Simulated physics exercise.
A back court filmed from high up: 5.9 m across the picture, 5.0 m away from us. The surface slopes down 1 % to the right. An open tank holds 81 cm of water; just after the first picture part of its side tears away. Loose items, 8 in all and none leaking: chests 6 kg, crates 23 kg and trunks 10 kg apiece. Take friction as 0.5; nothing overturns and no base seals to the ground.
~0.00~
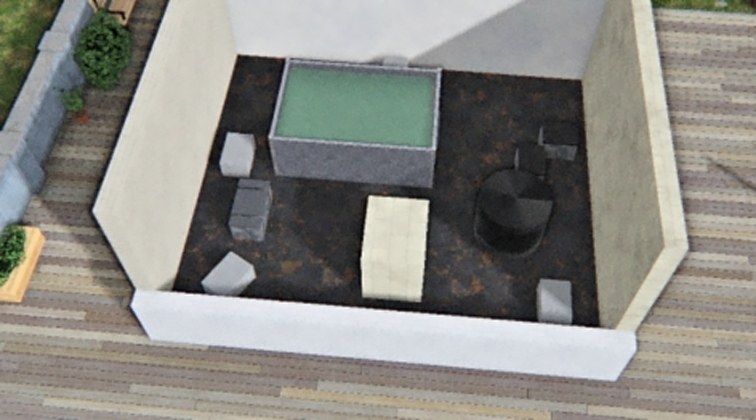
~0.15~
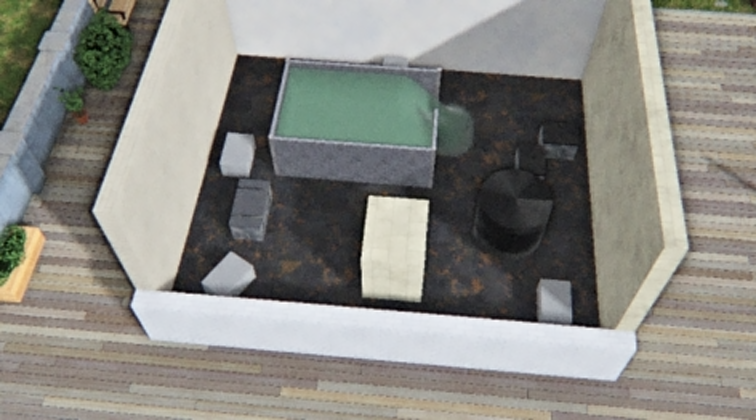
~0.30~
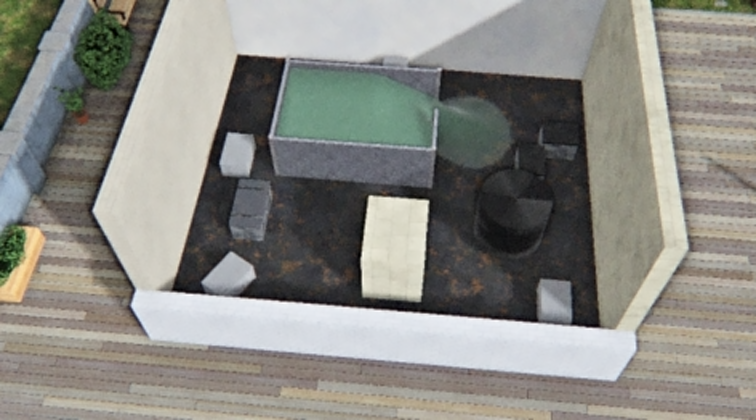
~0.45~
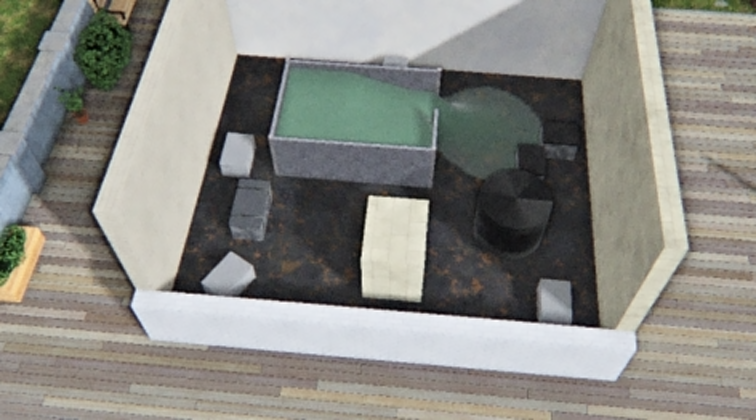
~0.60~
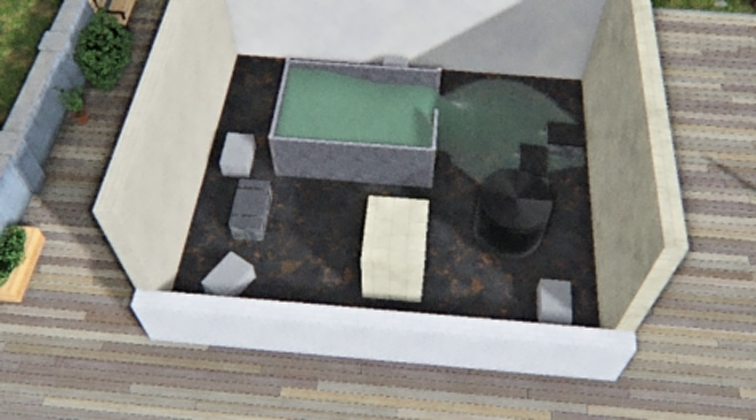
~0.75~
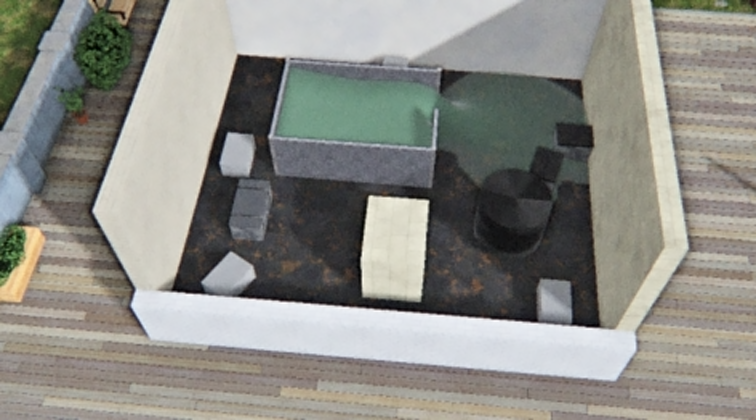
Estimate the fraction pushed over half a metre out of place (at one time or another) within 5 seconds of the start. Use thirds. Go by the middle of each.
It is between one and two thirds.
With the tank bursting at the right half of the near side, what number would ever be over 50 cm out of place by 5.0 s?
Then 6.
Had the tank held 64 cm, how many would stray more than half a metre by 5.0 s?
Then 3.
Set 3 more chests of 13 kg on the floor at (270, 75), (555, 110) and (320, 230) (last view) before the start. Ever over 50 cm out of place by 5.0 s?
In that order: Short of it, more, less.
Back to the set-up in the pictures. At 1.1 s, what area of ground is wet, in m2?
Roughly 9.5 m2.
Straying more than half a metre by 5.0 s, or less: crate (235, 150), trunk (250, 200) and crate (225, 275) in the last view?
In that order: Short of it, under, short of it.
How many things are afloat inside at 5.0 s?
3 of them.
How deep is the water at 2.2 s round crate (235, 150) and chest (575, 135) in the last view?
About 0 and 31 cm.
After 1.1 s 1 of 8 are over 50 cm from their spots; 1 afloat.
After 2.2 s 1 of 8 are over 50 cm from their spots; 2 afloat.
After 3.5 s 3 of 8 are over 50 cm from their spots; 1 afloat.
After 5.0 s 4 of 8 are over 50 cm from their spots, and 4 have been at some point; 3 afloat.
